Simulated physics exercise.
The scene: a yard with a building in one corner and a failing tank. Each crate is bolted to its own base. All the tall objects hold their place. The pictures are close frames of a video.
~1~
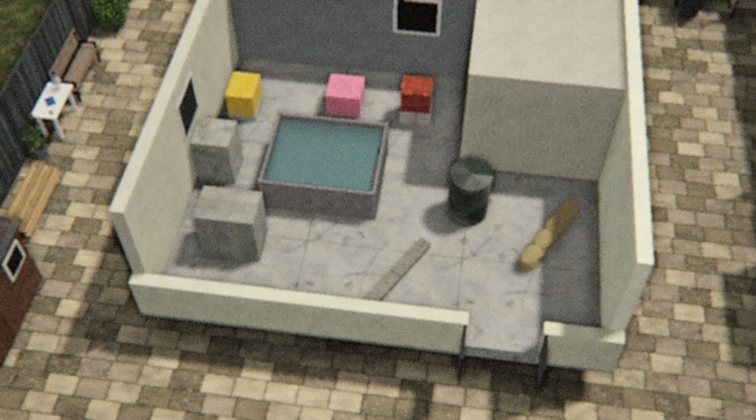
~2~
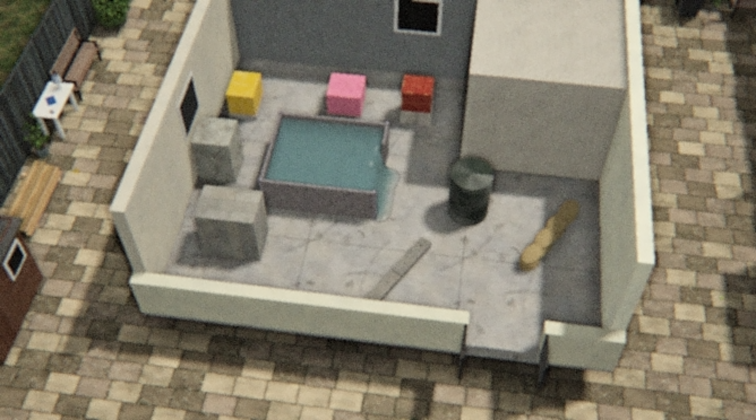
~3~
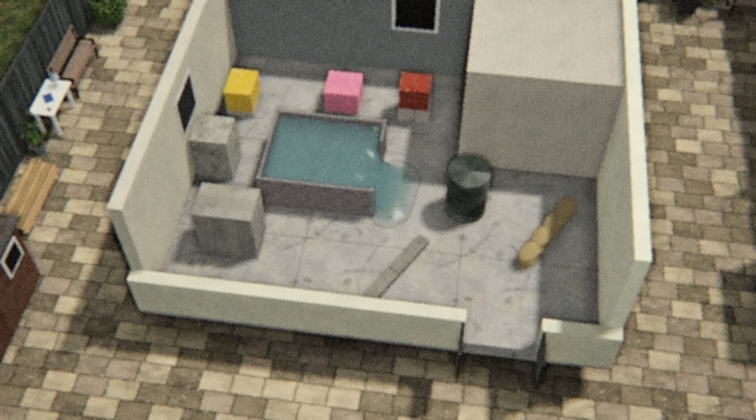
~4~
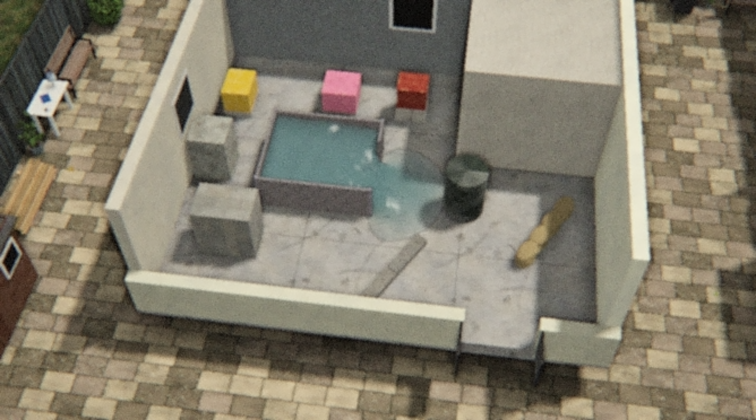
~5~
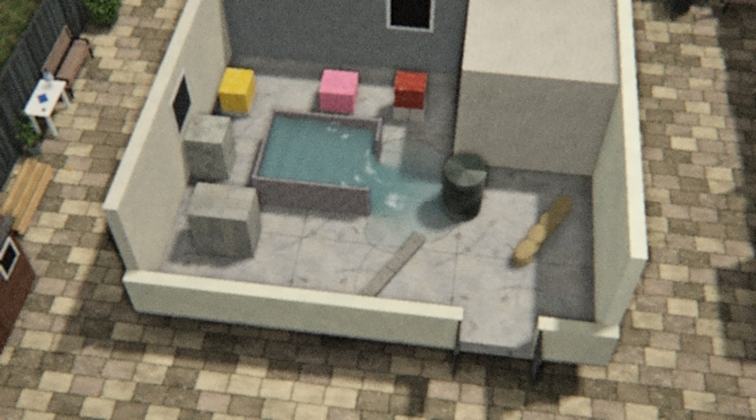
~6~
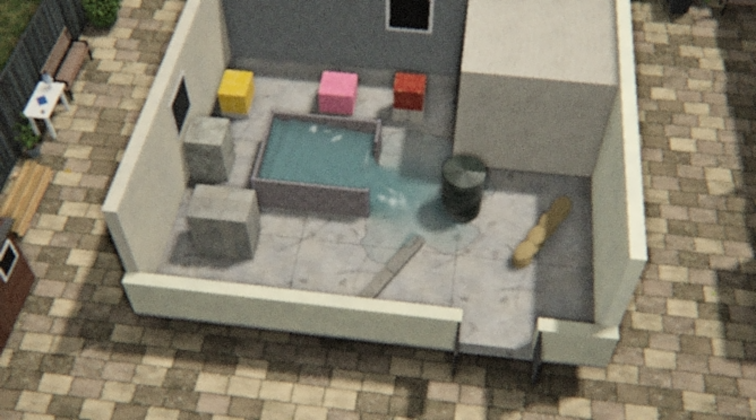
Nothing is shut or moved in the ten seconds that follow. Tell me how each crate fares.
One by one: The pink crate is wetted; the yellow crate escapes dry; the red crate escapes dry.
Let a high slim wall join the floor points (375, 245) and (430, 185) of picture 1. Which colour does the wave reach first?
That is the red crate.
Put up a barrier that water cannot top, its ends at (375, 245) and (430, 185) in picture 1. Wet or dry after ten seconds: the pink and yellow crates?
Then: The pink one is wetted; the yellow one is soaked.
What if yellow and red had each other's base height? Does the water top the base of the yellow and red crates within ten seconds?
My reading: The yellow one escapes it, the red one escapes it.
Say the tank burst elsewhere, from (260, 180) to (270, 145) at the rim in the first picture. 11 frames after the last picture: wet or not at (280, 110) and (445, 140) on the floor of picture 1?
One after the other: Covered, no water.
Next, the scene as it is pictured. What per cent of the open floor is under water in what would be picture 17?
I make it 40 per cent.
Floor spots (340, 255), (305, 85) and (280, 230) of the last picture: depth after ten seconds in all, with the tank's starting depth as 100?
Roughly 2, 2 and 4 per cent, in turn.
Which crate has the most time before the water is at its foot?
I say the crate marked yellow.
A moment on, water covers 25 % of the floor; the pink crate not reached, the yellow crate not reached, the red crate water round its plinth.
Next, water covers 40 % of the floor; the pink crate not reached, the yellow crate not reached, the red crate water round its plinth.
Then, water covers 55 % of the floor; the pink crate water round its plinth, the yellow crate not reached, the red crate water round its plinth.
Later, water covers 75 % of the floor; the pink crate water round its plinth, the yellow crate water round its plinth, the red crate water round its plinth.
In the end, water covers 90 % of the floor; the pink crate was topped, the yellow crate stayed above the water, the red crate stayed above the water.
